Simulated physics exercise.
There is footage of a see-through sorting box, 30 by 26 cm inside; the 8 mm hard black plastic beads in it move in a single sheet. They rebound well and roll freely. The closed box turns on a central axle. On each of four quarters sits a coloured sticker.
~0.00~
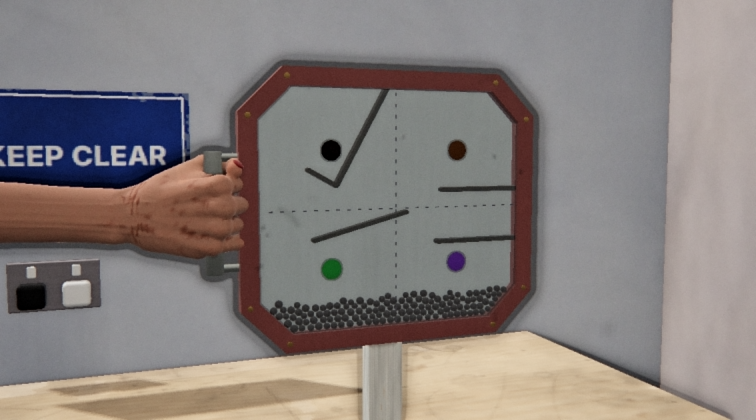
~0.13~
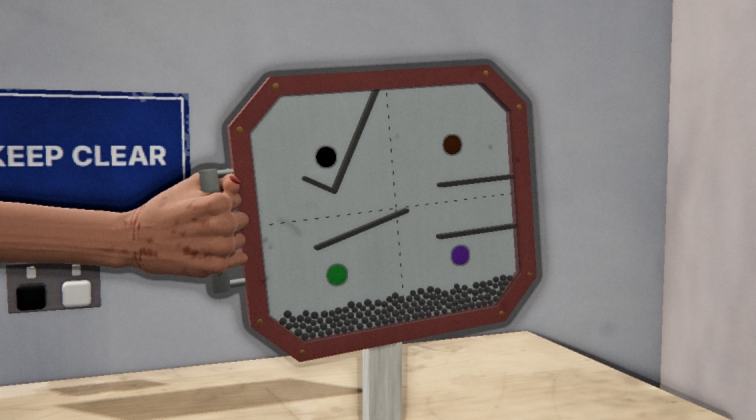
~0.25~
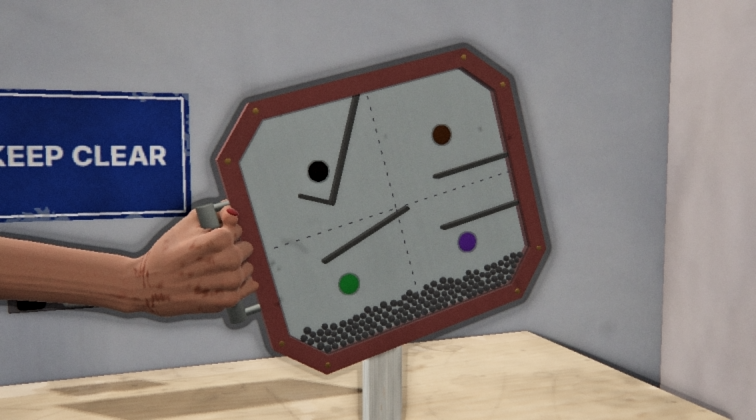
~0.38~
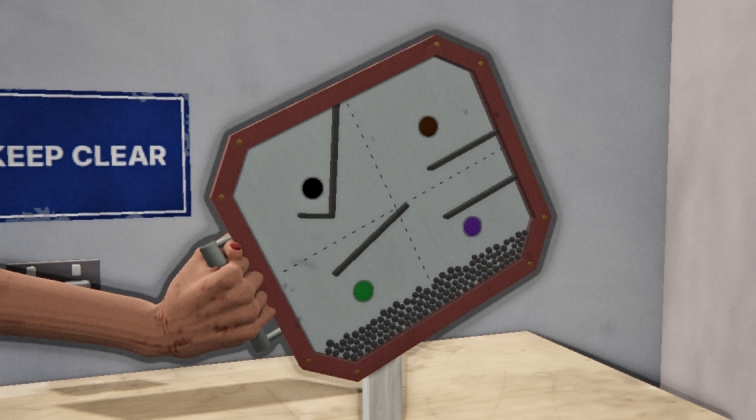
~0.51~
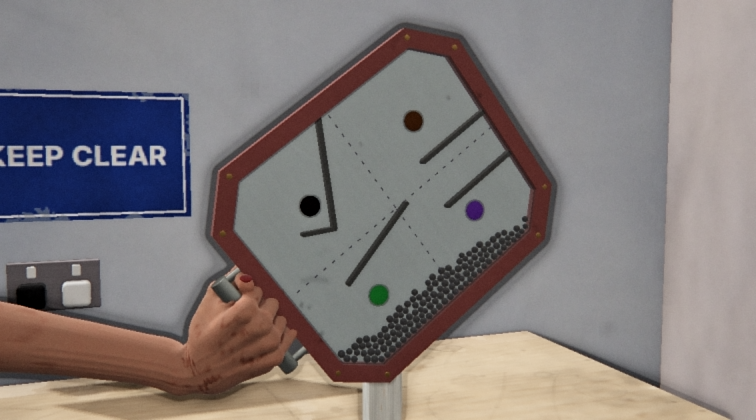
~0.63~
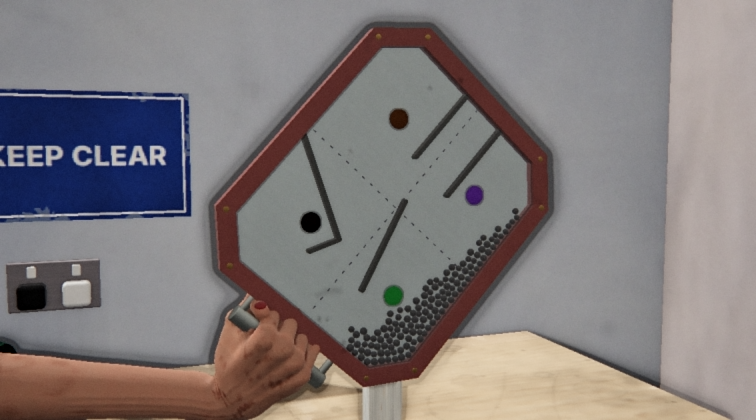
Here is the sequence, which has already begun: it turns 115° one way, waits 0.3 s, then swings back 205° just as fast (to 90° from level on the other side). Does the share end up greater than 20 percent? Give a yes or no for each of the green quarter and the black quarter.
Green: No; black: No.
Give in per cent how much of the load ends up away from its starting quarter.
Estimate: Roughly 50 %.
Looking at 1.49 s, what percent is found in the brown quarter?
The share there is around 0 percent.
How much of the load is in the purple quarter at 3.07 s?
The share there is near 0 %.
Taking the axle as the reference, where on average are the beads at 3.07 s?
Some 9 cm left and 9 cm below.
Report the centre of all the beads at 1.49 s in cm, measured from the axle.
4 cm right, 12 cm below.
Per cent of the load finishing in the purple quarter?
Some 100 per cent.
After 1.49 s, it stands 115° anticlockwise; the beads' middle is 4 cm right of and 12 cm below the centre; green 40 %, black 60 %.
After 3.07 s, it stands 12° anticlockwise; the beads' middle is 9 cm left of and 9 cm below the centre; green 90 %, black 10 %.
After 4.34 s, it stands 90° clockwise; the beads' middle is 9 cm left of and 9 cm below the centre; purple 100 %.
At rest by 5.0 s, it stands 90° clockwise; purple 100 %, green 0 %, black 0 %, brown 0 %.
